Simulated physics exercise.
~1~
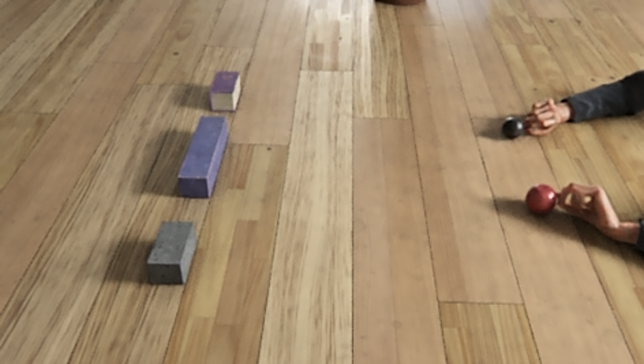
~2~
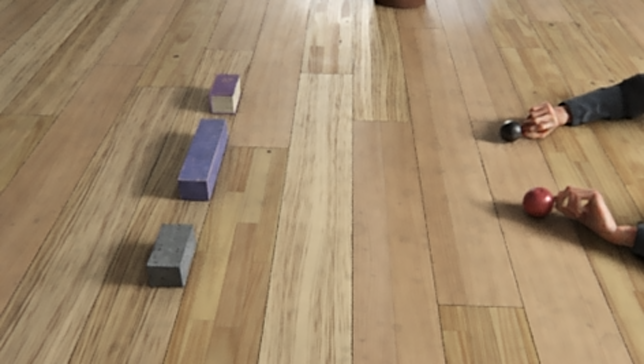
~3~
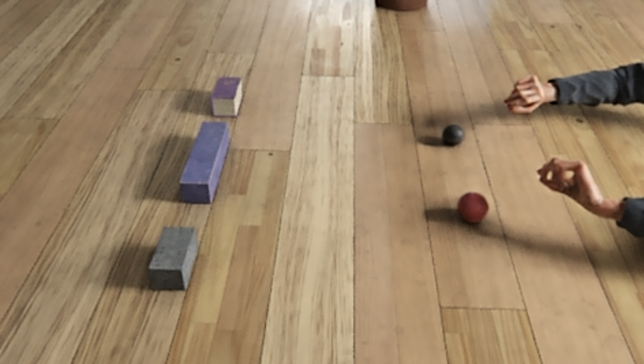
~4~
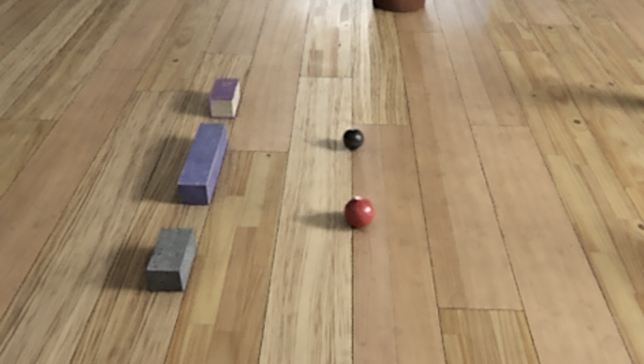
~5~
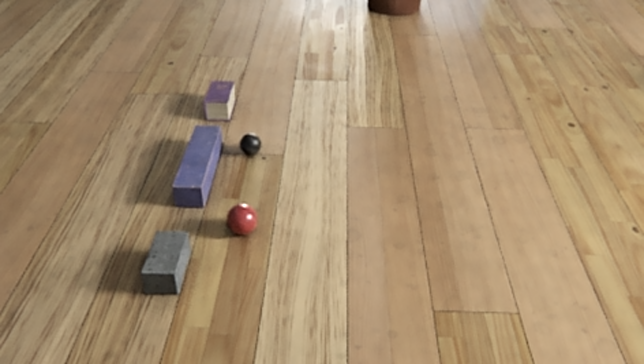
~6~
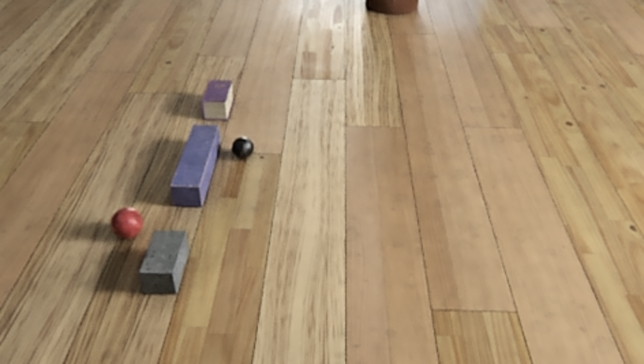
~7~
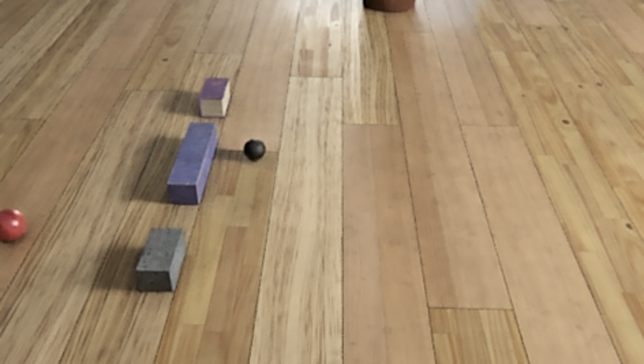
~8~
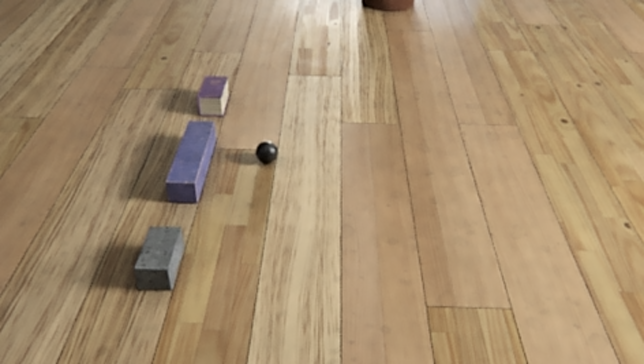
Red and black balls rolling left from two hands, the red passing between blocks, the black bouncing back off the blue block.
